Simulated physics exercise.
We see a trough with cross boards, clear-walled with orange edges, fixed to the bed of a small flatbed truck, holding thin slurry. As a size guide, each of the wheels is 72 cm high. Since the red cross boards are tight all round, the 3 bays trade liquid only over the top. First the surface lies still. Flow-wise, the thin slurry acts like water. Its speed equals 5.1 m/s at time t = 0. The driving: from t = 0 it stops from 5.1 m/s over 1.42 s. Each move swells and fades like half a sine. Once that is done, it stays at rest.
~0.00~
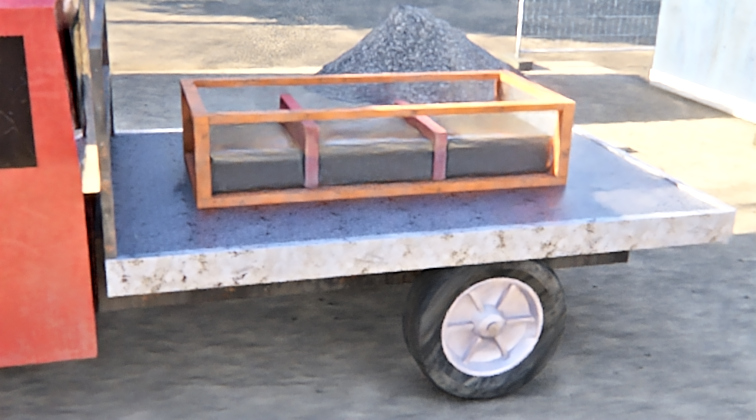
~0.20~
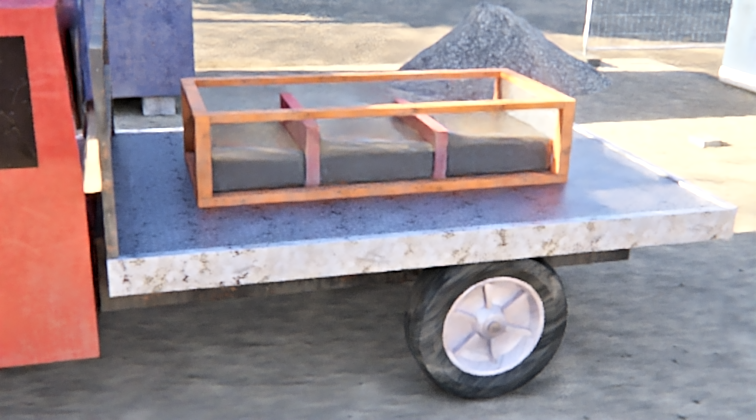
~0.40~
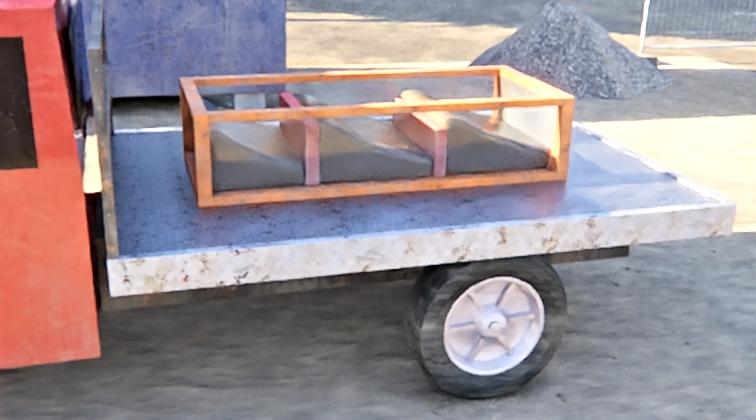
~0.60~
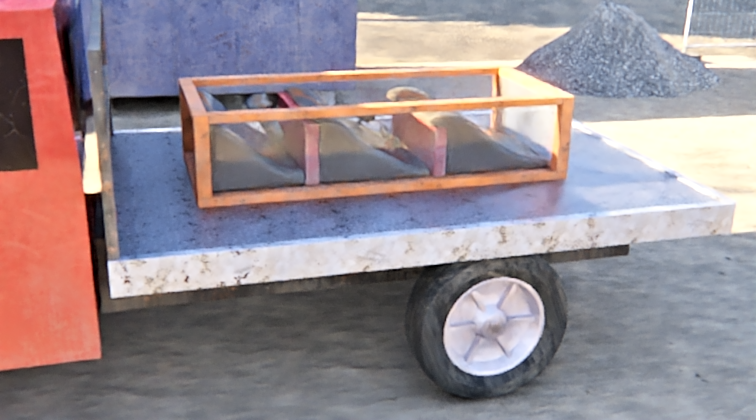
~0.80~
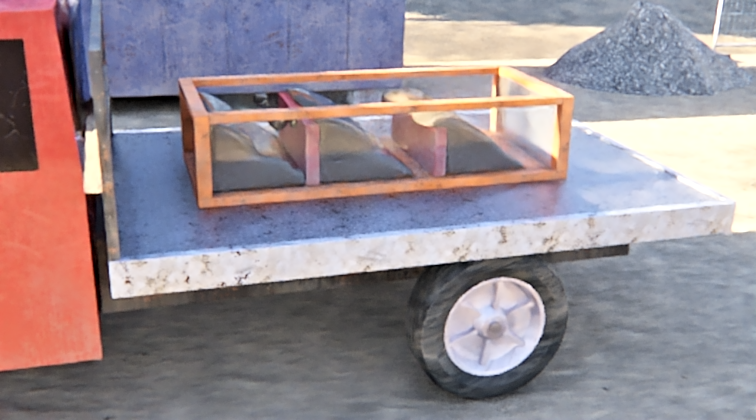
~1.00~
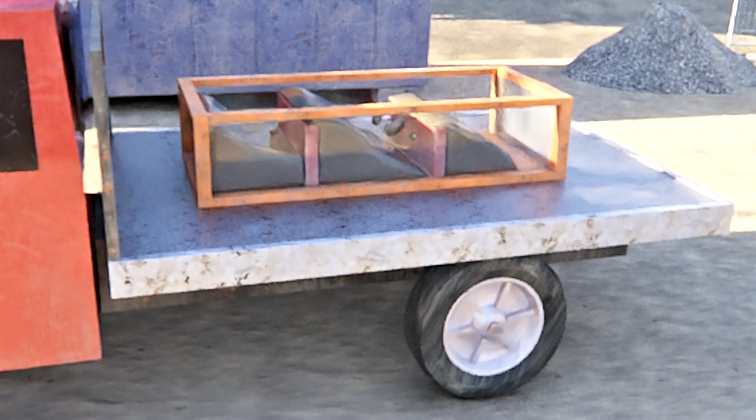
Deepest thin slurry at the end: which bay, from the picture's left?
The first one from the left.
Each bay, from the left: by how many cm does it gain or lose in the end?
From the left: 6 up, 1 up, 6 down.
By 1.30 s left to right it is 25, 20, 12 cm deep.
By 1.80 s left to right it is 25, 20, 12 cm deep.
By 2.20 s left to right it is 25, 20, 12 cm deep.
By 4.41 s left to right it is 25, 20, 12 cm deep.
